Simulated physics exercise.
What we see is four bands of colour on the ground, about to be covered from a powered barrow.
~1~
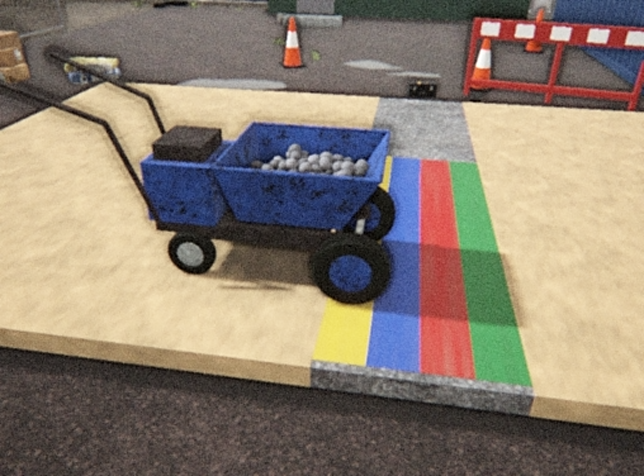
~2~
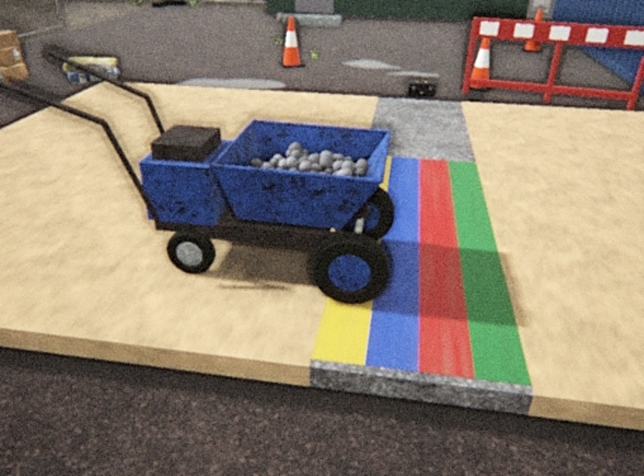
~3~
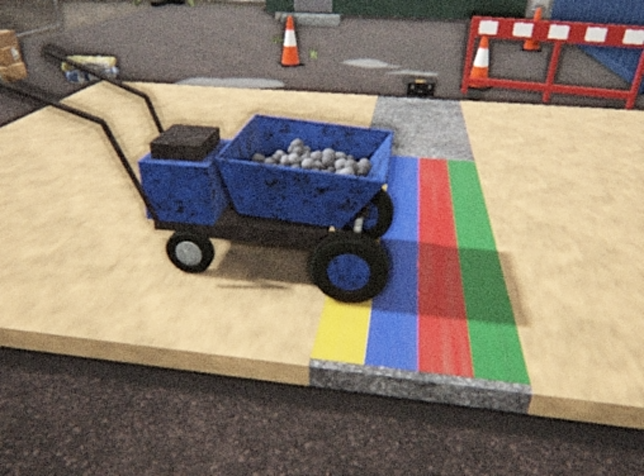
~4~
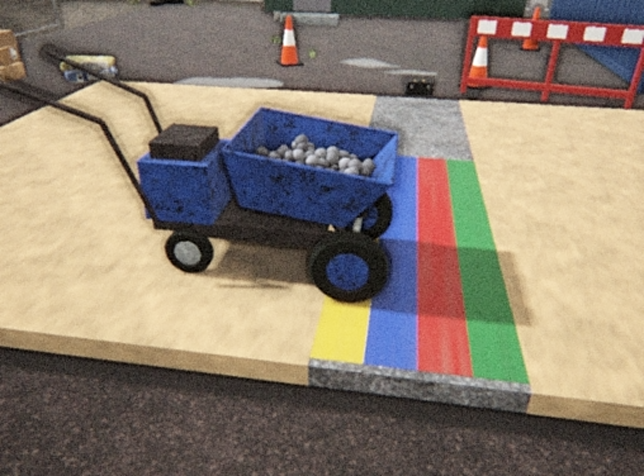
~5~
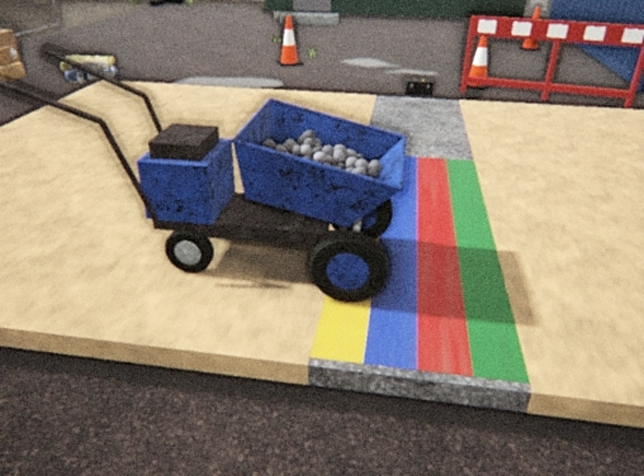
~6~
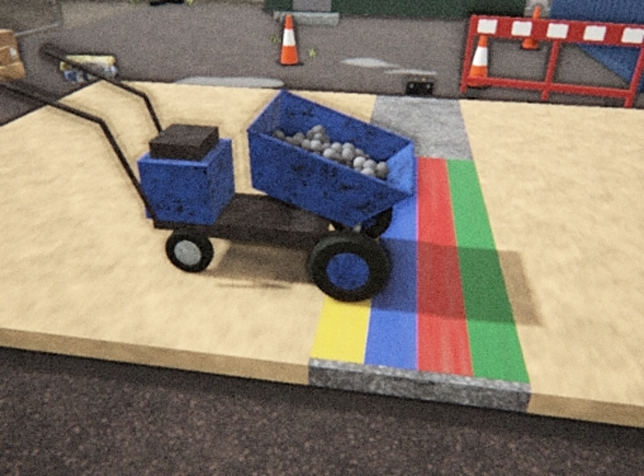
The blue skip on a small barrow sat level with its load of round grey cobbles, then tilted steadily forward to the right, its back end rising while the wheels stayed beside the coloured stripes.
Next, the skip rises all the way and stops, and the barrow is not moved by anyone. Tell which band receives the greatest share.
I would say the green band receives it.
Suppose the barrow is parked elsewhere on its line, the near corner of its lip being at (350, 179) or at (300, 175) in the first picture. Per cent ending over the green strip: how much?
The first stop gives 30 per cent; the second gives 10 per cent.
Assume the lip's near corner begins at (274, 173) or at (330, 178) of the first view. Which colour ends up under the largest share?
First: That blue strip; second: The red one.
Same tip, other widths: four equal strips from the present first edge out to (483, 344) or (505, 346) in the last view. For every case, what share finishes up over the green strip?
I get 30 % for the first one and 50 % for the second.
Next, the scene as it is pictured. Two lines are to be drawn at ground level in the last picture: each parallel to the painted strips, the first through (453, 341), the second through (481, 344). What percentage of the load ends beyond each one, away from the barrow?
That's 90 per cent for the first and 60 per cent for the second.
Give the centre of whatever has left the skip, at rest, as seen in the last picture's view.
Last view, centre at rest - approx. (482, 276).
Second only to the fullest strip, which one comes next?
Following the top strip comes that red strip.
Soon, skip tipped steeply; all in the skip.
A while on, skip tipped steeply; nearly all in the skip; a stray few over the red strip; a stray few over the green strip.
Towards the end, skip tipped right over; about a third in the skip; a small part over the red strip; about a third over the green strip; about a quarter off the paint.
Finally, skip tipped right over; none over the yellow strip; none over the blue strip; about a quarter over the red strip; about half over the green strip; about a quarter off the paint.
